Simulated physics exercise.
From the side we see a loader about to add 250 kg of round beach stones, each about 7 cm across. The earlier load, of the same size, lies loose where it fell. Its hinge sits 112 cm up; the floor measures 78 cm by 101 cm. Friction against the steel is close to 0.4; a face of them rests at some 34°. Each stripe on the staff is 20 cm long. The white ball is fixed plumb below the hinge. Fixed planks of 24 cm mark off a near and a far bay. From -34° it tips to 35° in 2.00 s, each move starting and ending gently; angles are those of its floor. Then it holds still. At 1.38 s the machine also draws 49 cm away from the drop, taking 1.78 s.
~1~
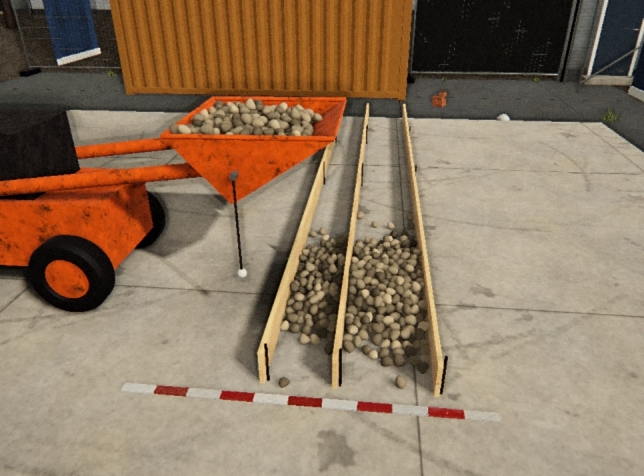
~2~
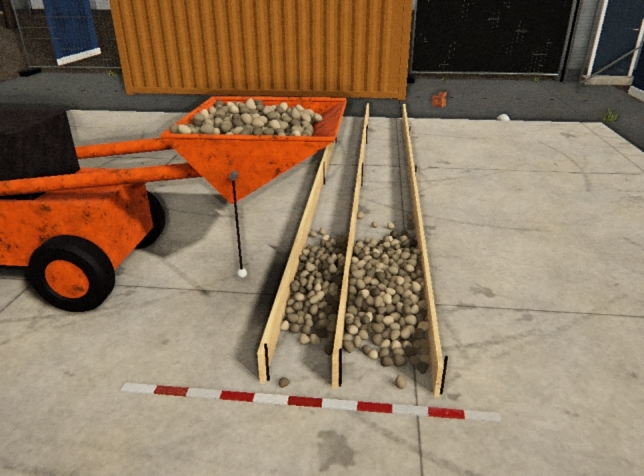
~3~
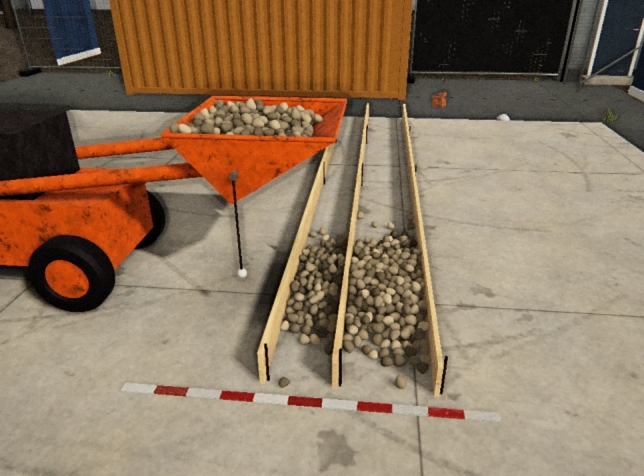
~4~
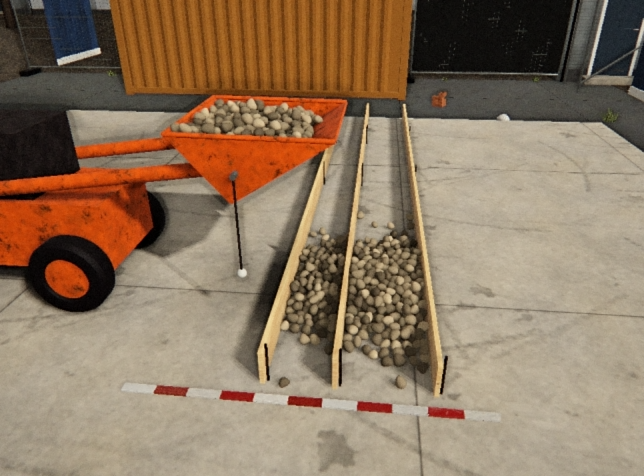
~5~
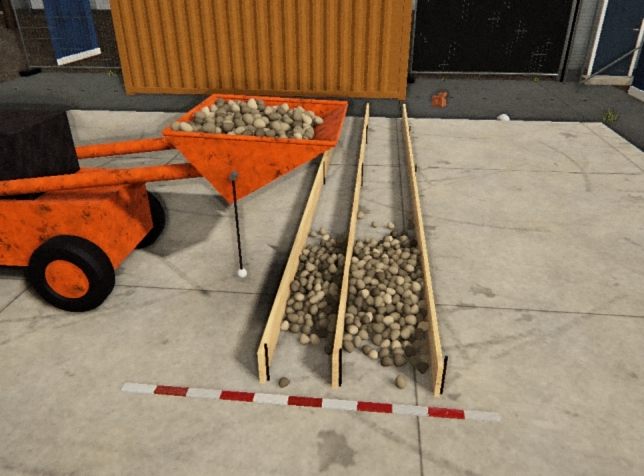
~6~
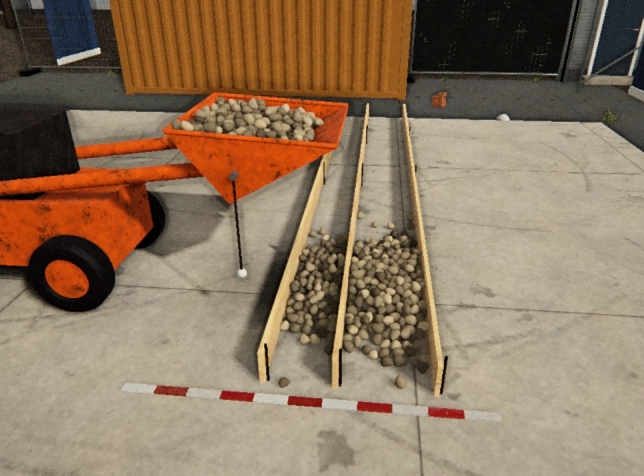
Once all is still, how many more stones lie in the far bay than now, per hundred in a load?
Close to 49 parts in a hundred.
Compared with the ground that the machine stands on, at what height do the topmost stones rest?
Some 36 cm above that level.
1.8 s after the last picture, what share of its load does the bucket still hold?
About 15 per cent.
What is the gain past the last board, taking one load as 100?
About 0 per cent.
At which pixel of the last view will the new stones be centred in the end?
Around (343, 270).
Then, 1.2 s after the last picture the floor is at 24°; in per cent of one load, 92 in the bucket, 36 in the near bay, 72 in the far bay; the foremost stones are at (421, 301).
Then, 1.8 s after the last picture the floor is at 35°; in per cent of one load, 15 in the bucket, 74 in the near bay, 112 in the far bay; the foremost stones are at (422, 316).
Then, 3.3 s after the last picture the floor is at 35°; in per cent of one load, 0 in the bucket, 81 in the near bay, 119 in the far bay; the foremost stones are at (420, 285).
Then, 5.8 s after the last picture the floor is at 35°; in per cent of one load, 0 in the bucket, 81 in the near bay, 119 in the far bay; the foremost stones are at (420, 285). Net gain in the far bay, 49.
